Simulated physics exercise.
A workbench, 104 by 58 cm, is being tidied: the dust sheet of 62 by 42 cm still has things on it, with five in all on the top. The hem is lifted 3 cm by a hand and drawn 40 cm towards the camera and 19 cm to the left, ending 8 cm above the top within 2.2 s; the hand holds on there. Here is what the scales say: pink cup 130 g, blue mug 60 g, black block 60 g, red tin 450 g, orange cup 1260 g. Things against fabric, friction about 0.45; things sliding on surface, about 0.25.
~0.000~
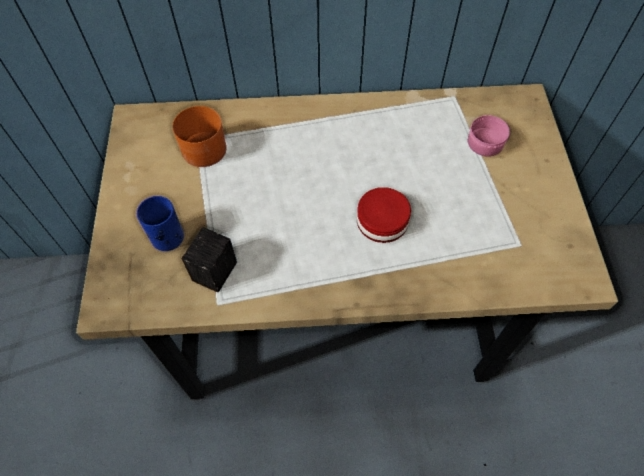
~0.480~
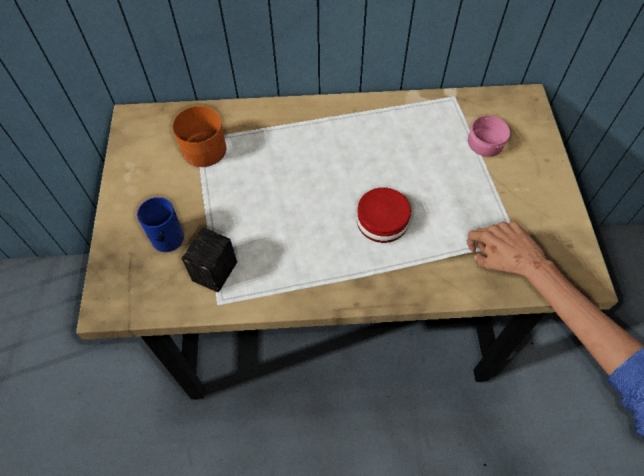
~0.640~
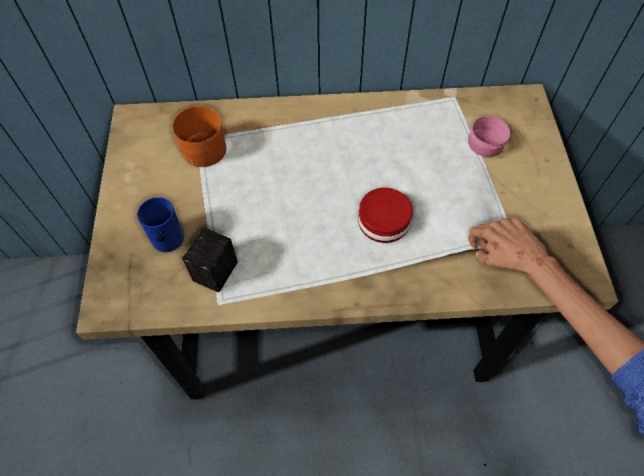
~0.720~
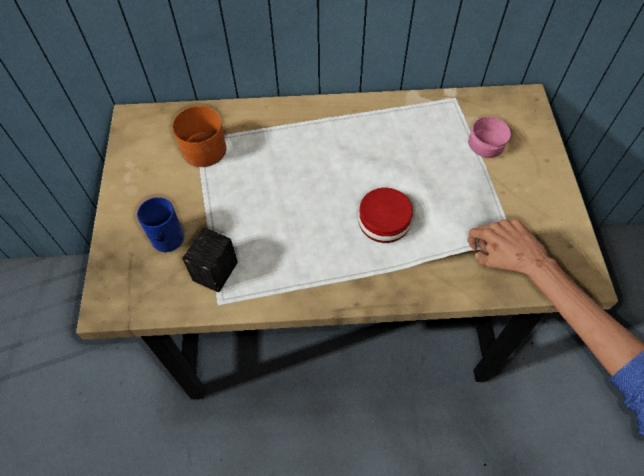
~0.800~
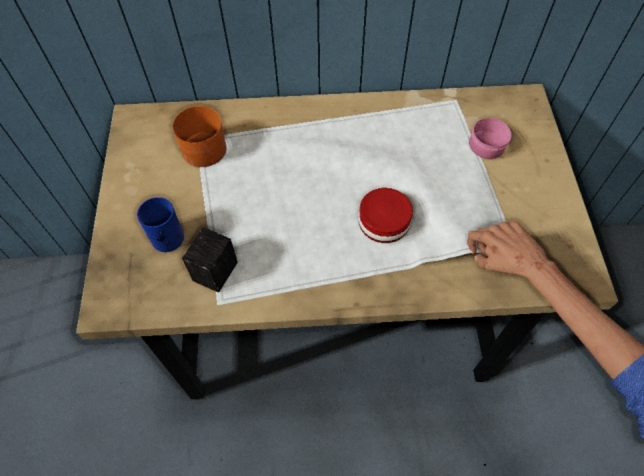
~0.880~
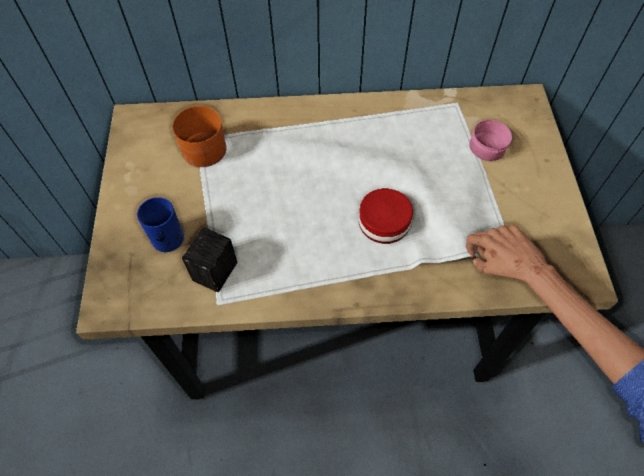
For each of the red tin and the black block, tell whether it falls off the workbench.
Red tin: Falls; black block: Falls.
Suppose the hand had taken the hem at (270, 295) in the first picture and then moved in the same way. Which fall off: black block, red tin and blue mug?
Log - black block: Off the top; red tin: Off the top; blue mug: Still on top.
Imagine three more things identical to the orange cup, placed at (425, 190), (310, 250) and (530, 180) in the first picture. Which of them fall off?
Off the top, off the top, still on top.
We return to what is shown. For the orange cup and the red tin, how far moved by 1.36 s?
Estimate: Orange cup near 0 cm, red tin near 8 cm.
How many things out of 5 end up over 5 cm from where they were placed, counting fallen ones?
It adds up to 4.
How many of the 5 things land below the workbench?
Count recorded: 2.
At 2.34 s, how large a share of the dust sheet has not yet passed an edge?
Around 50 percent.
After 1.4 s, 100 % of the dust sheet is still over the top; red tin 8 cm off its start, black block 4 cm off its start, pink cup 7 cm off its start.
After 1.8 s, 80 % of the dust sheet is still over the top; red tin 20 cm off its start, black block 7 cm off its start, pink cup 14 cm off its start.
After 2.3 s, 50 % of the dust sheet is still over the top; red tin 37 cm off its start at (365, 398), black block 12 cm off its start at (164, 298), orange cup 19 cm off its start at (253, 177).
After 2.8 s, 30 % of the dust sheet is still over the top; red tin over the edge, black block over the edge, orange cup 27 cm off its start.
After 4.4 s, 30 % of the dust sheet is still over the top; red tin over the edge, black block over the edge, orange cup 27 cm off its start at (271, 209), pink cup 14 cm off its start at (514, 180).
